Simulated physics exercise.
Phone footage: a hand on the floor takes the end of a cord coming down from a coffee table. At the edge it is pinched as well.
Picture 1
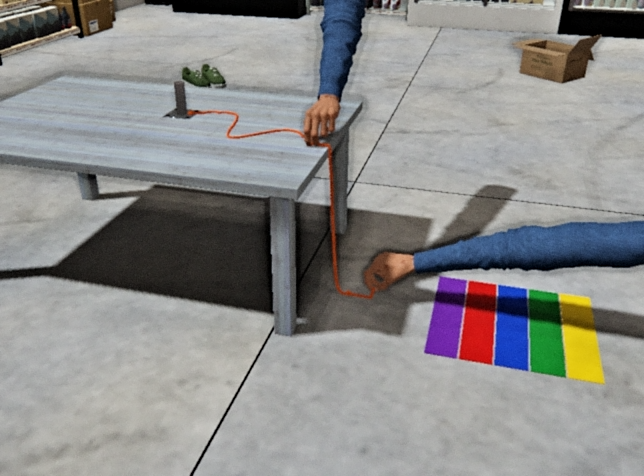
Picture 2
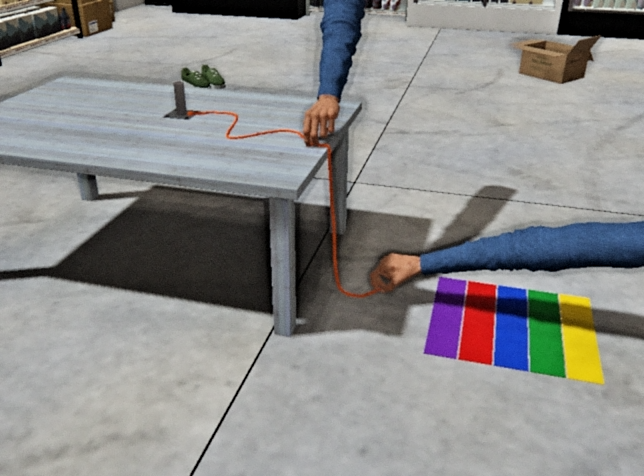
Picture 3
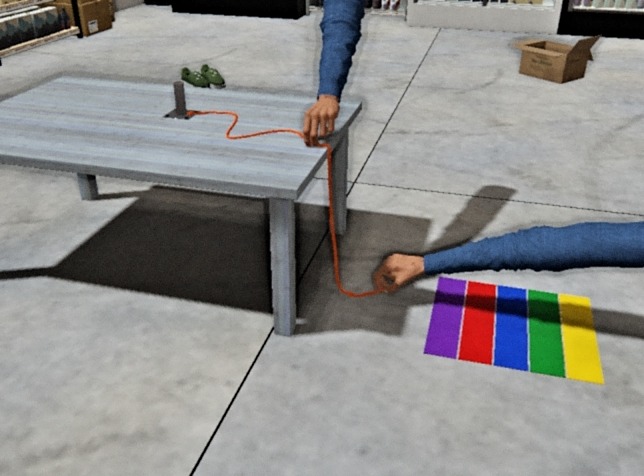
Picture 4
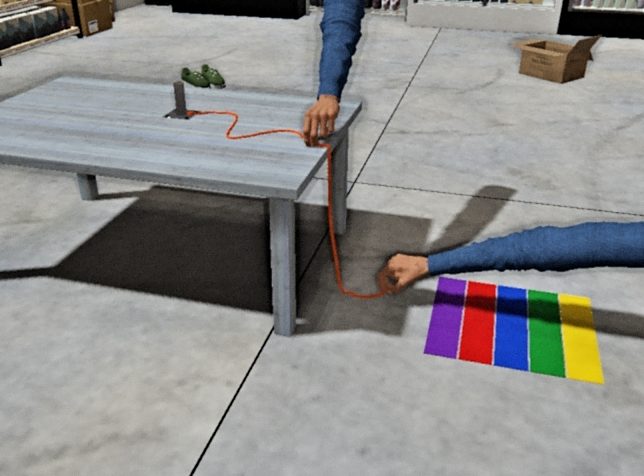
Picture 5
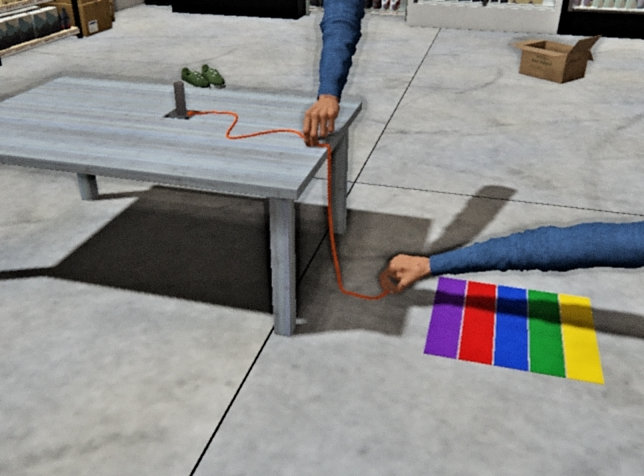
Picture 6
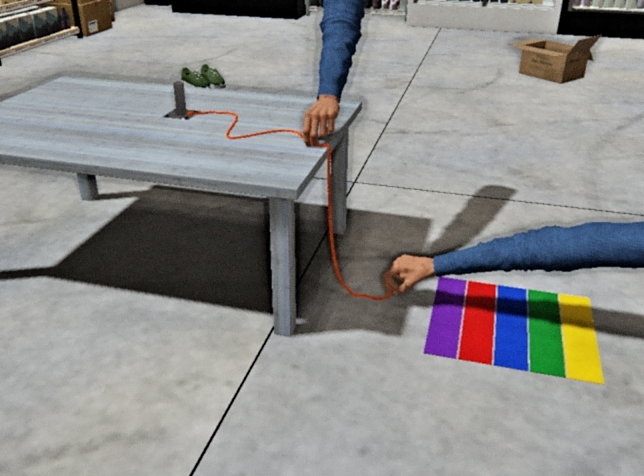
A hand near the floor slowly draws an orange cord's end slightly right toward colored stripes.
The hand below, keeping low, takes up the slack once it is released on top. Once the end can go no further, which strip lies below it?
The yellow strip lies below it.
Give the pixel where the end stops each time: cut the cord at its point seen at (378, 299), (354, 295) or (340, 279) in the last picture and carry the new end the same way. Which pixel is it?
Try by try, the places come out as (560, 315), (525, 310) and (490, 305).
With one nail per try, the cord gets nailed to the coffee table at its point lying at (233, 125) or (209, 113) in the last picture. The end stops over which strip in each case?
The first place gives green, the second gives yellow.
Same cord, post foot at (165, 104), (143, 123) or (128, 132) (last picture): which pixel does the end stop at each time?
Around (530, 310), (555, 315) and (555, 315).
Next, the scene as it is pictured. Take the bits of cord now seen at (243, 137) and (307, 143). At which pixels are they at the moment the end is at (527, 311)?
You'll find them at about (305, 135) and about (351, 199).
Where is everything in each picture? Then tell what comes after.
End (374, 287); purple (443, 340); red (477, 345); blue (512, 351); green (547, 357); yellow (584, 363), in the first frame.
End (380, 289); cord through (218, 113) (229, 131) (279, 131) (326, 148) (333, 217) (337, 279), in the second frame.
End (384, 289), in the third frame.
End (387, 290); cord through (218, 113) (229, 131) (279, 131) (326, 148) (330, 217) (338, 279), in the fourth frame.
End (389, 290), in the fifth frame.
End (393, 291); cord through (218, 113) (229, 131) (279, 131) (326, 148) (330, 217) (340, 279), in the sixth frame.
Early on, end near (527, 311); over blue.
Midway, end near (564, 317); over green.
At the end of the slack, end near (585, 320); over yellow. It halts on the yellow strip.
